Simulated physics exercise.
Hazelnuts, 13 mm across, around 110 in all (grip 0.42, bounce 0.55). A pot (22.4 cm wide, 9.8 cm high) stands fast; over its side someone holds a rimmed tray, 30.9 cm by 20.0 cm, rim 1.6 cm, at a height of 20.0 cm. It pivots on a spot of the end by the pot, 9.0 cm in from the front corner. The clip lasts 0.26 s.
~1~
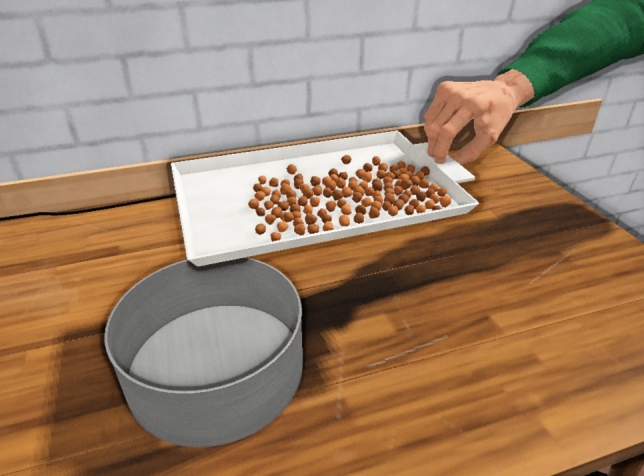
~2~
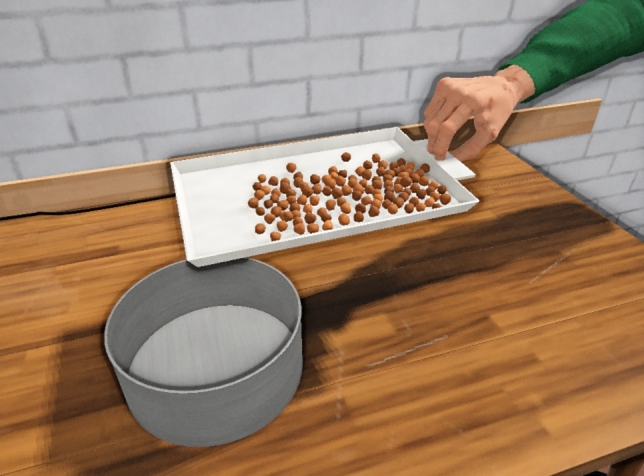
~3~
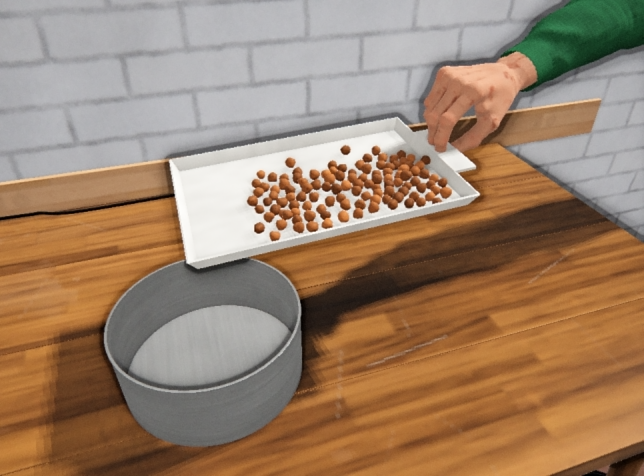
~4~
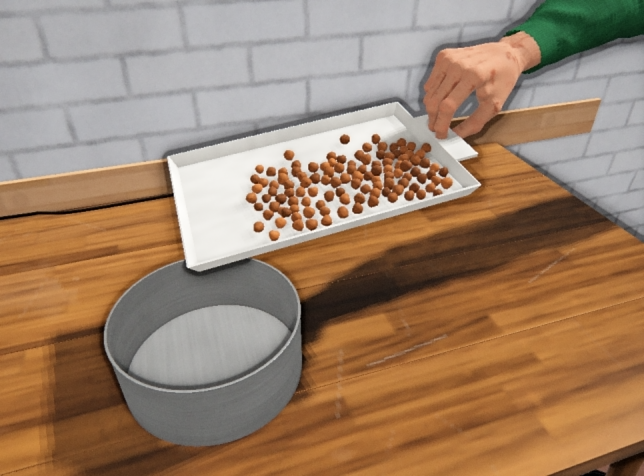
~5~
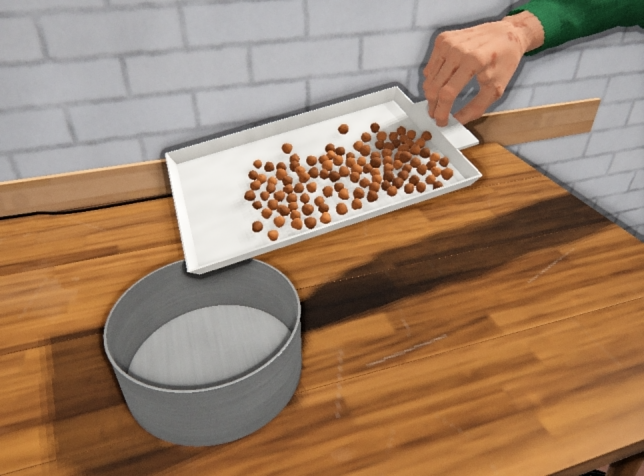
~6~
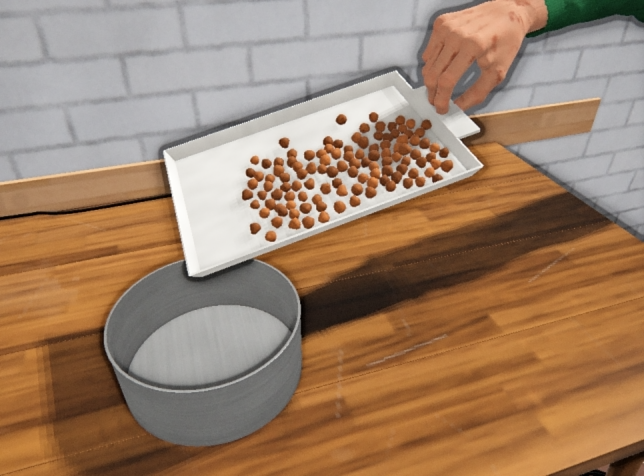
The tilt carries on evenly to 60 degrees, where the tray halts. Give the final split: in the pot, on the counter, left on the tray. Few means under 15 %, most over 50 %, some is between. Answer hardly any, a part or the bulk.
Pot the bulk, counter hardly any, tray hardly any.
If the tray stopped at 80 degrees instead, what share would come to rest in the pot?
In that case some 100 per cent.
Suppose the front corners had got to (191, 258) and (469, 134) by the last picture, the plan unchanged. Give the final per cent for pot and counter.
Pot 65, counter 15.
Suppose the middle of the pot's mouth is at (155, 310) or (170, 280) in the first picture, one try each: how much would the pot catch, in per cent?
About 65 and 20 per cent.
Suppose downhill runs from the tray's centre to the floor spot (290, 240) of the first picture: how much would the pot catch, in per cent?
Some 80 per cent.
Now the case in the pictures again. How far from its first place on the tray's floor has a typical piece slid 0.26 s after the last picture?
Roughly 7 cm.
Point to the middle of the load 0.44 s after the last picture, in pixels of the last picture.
Near (242, 246).
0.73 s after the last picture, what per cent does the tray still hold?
Some 25 per cent of the load.
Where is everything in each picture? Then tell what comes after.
Tray tilt 0 degrees, front corners at (196, 253) and (469, 201); middle of the pieces at (347, 192); pot at (206, 313), in the first picture.
Tray tilt 1 degrees, front corners at (195, 253) and (469, 199); middle of the pieces at (346, 190), in the second picture.
Tray tilt 4 degrees, front corners at (195, 256) and (470, 192), lowest corner left front; middle of the pieces at (346, 185), in the third picture.
Tray tilt 8 degrees, front corners at (195, 260) and (471, 182), lowest corner left front; middle of the pieces at (345, 178), in the fourth picture.
Tray tilt 12 degrees, front corners at (195, 263) and (471, 173), lowest corner left front; middle of the pieces at (344, 172), in the fifth picture.
Tray tilt 17 degrees, front corners at (196, 267) and (472, 164), lowest corner left front; middle of the pieces at (342, 166); pot at (205, 312), in the sixth picture.
Then, 0.26 s after the last picture, tilt 38 degrees; the tray holds 100 %, the pot 0 %.
Then, 0.44 s after the last picture, tilt 53 degrees; the tray holds 85 %, the pot 5 %.
Then, 0.73 s after the last picture, tilt 60 degrees; the tray holds 25 %, the pot 65 %.
In the end, pot 90 %, counter 0 %, tray 10 %.
